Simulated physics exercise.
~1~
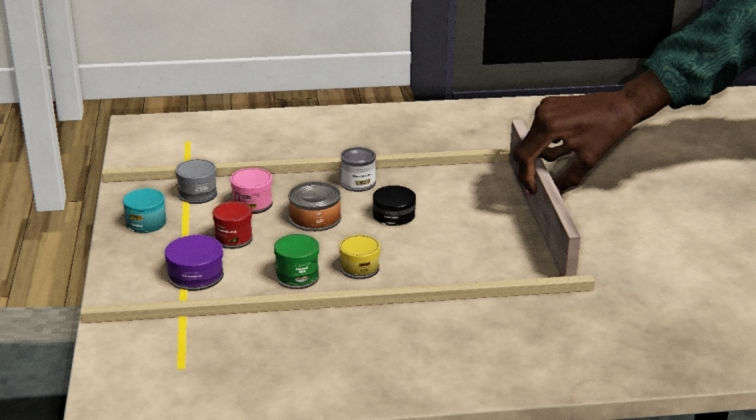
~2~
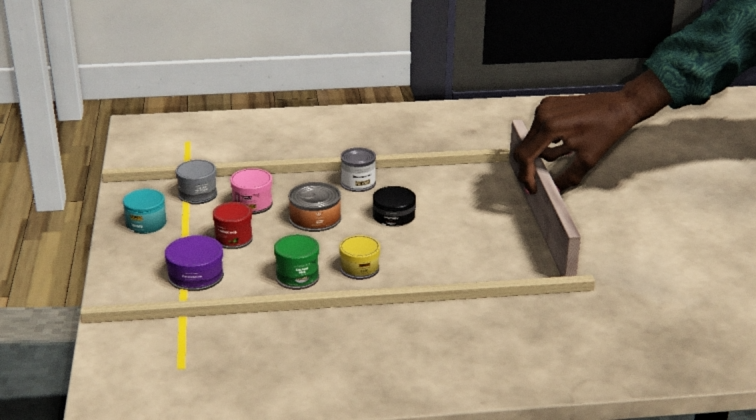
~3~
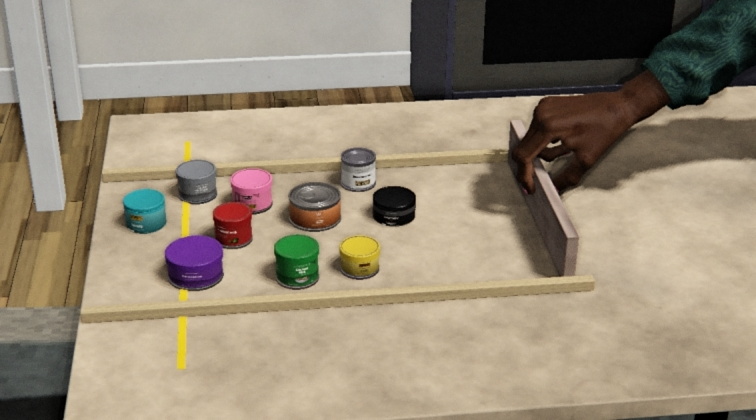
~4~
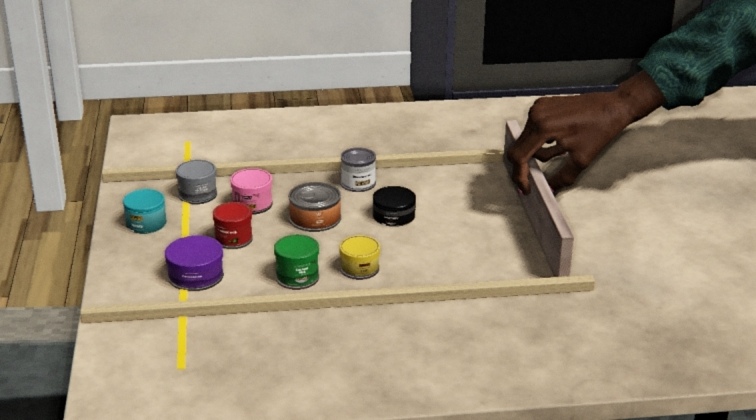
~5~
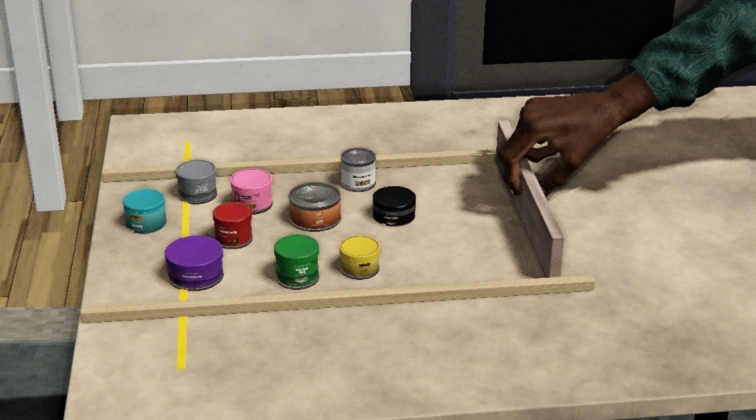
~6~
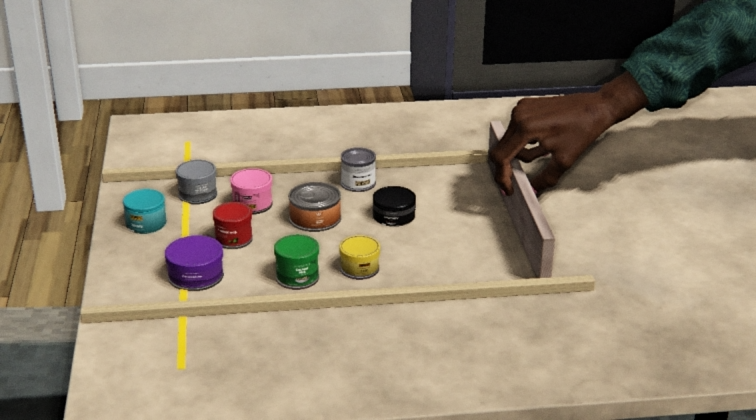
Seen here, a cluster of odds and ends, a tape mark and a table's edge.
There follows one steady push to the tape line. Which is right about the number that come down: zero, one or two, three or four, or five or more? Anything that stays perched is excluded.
The right one is one or two.
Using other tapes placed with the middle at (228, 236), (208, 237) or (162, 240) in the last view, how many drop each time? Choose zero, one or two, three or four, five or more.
First not one, then no fall at all, then one or two.
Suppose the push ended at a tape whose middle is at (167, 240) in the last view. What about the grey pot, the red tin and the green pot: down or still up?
In short: Grey pot safe, red tin safe, green pot safe.
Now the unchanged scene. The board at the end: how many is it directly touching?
That number would be 6.
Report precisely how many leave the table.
All told, 1.
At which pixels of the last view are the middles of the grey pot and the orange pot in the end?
Final centres, first then second: (133, 185), (116, 214).
Early on, none off yet; turquoise tub at rest near (145, 212); purple pot at rest near (195, 263); grey pot at rest near (197, 182).
Finally, the number that fall off is one or two; lost, turquoise tub.
